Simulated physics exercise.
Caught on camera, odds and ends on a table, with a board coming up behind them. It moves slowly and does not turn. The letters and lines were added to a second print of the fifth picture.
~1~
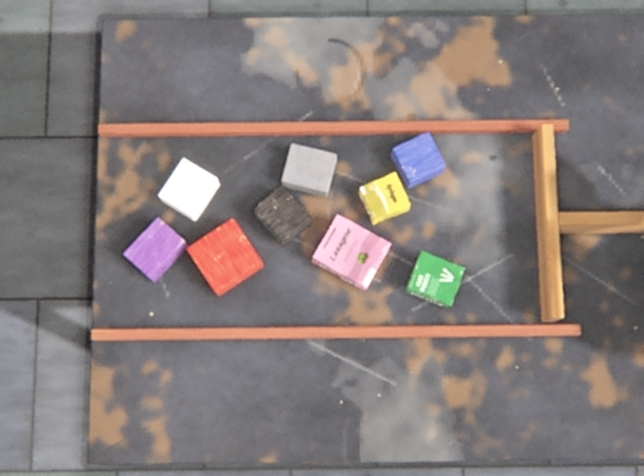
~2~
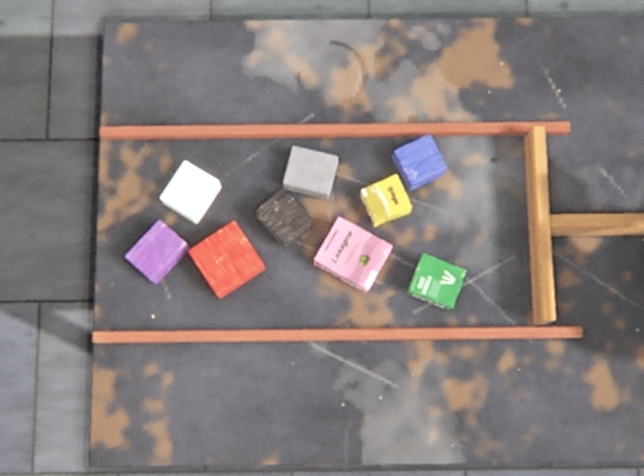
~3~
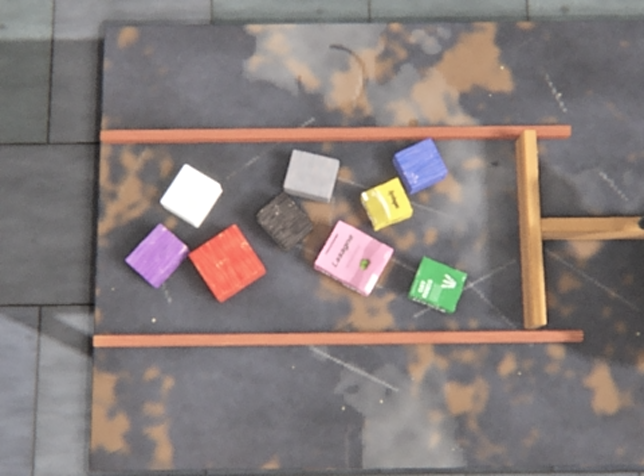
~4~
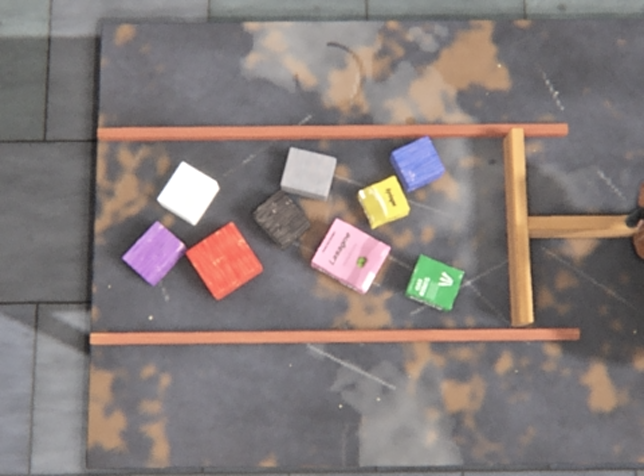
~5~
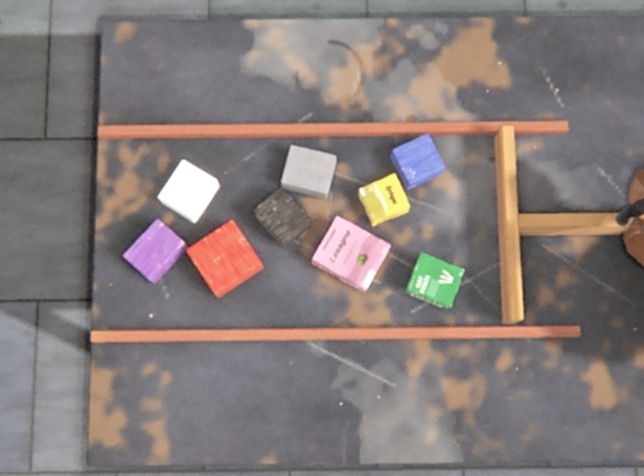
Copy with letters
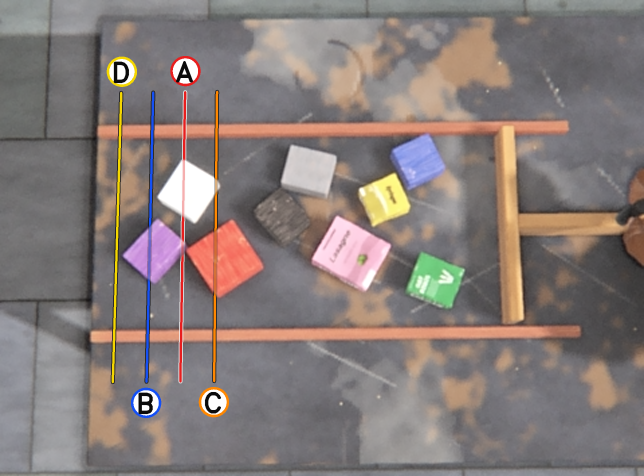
A wooden board on a handle slid slowly and steadily left between two reddish rails, a hand coming into view behind it, while the colorful blocks and boxes ahead of it stayed still.
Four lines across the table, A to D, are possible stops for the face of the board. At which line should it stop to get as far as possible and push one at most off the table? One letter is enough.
C is the last line within the limit.
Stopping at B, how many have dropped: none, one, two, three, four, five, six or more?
In all, five.
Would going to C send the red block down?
No.
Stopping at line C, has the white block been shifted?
Yes.
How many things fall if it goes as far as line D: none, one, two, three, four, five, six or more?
Six or more.
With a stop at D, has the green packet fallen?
Yes.
On the marked copy, A at (183, 233); B at (150, 233); C at (216, 232); D at (117, 233).
Taking C. A third of the way, board (405, 222); blue block (375, 158); green packet (374, 287).
Two thirds of the way, board (299, 223); white block (176, 189); red block (202, 272).
When it is over, board (217, 224); white block (99, 186); purple block (104, 251); none fallen.
As for the rest, A drops two; B drops five; D drops eight.
